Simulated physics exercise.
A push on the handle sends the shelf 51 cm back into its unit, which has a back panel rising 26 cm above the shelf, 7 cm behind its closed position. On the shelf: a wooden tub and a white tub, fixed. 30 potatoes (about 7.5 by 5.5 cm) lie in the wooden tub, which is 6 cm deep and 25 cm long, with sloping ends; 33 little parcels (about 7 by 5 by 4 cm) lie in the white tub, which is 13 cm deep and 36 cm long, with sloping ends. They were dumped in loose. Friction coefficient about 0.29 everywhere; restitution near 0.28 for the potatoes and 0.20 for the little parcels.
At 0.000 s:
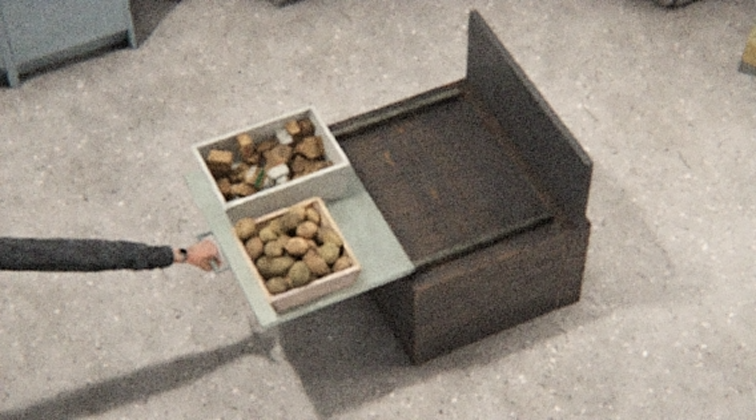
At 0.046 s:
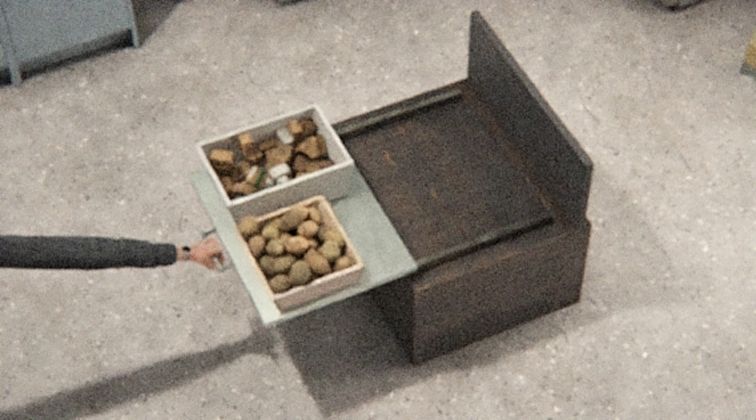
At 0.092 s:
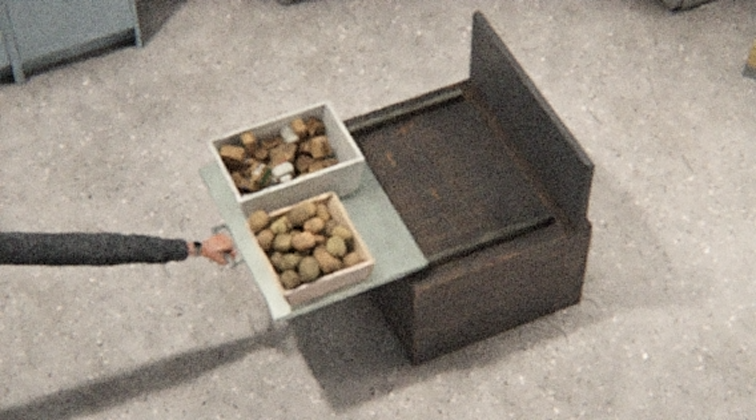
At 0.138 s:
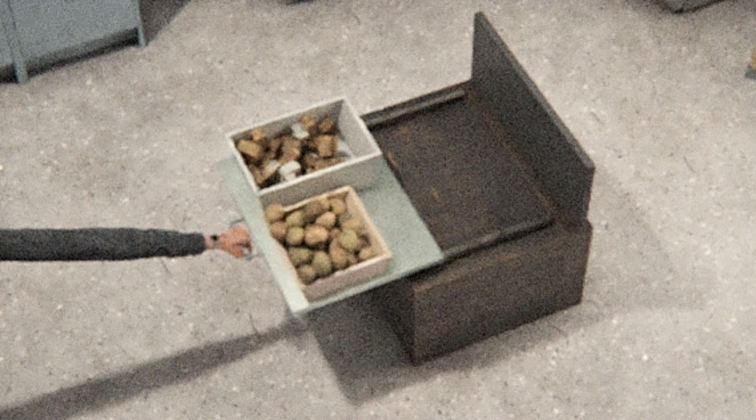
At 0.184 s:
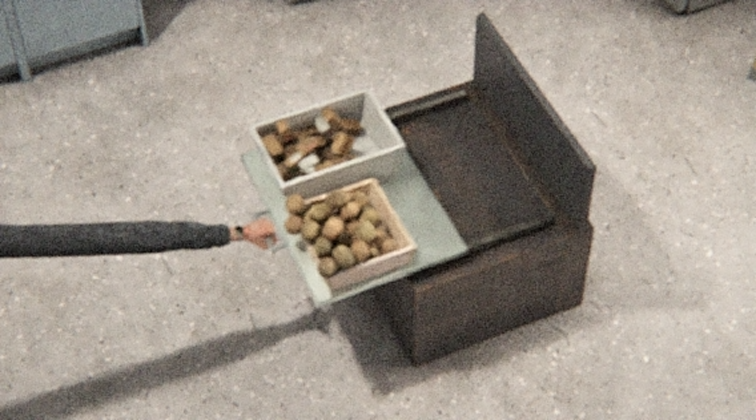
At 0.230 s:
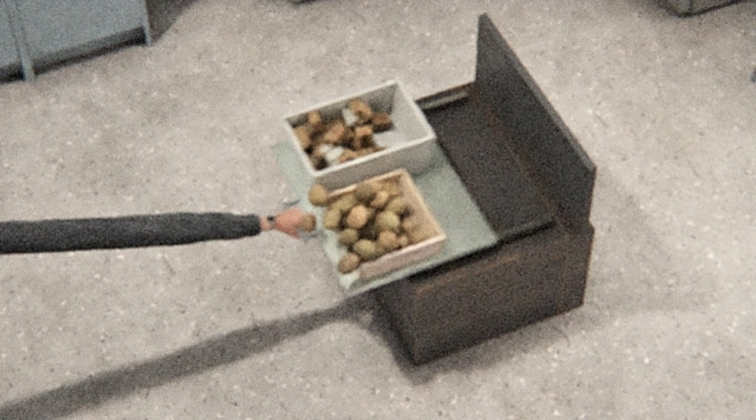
A hand pushed a pale shelf holding a tub of potatoes and a white tub of little parcels rightward into a dark unit, and a few potatoes came out over the wooden tub's left end.
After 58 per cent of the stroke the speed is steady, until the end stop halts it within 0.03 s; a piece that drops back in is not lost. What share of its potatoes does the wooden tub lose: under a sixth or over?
The wooden tub loses over a sixth of its potatoes.
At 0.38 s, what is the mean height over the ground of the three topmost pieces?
About 64 cm.
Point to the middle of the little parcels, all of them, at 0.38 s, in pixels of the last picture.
Around (423, 122).
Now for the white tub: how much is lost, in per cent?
About: White tub 0 per cent.
After 0.30 s, end of travel.
After 0.38 s, wooden tub 26 in, 4 out and white tub 33 in, 0 out.
After 0.50 s, wooden tub 20 in, 10 out and white tub 33 in, 0 out.
After 0.72 s, wooden tub 17 in, 13 out and white tub 33 in, 0 out.
Final count (at 1.15 s), wooden tub 17 in, 13 out and white tub 33 in, 0 out. Asked share, 13 of 30, 43 per cent.
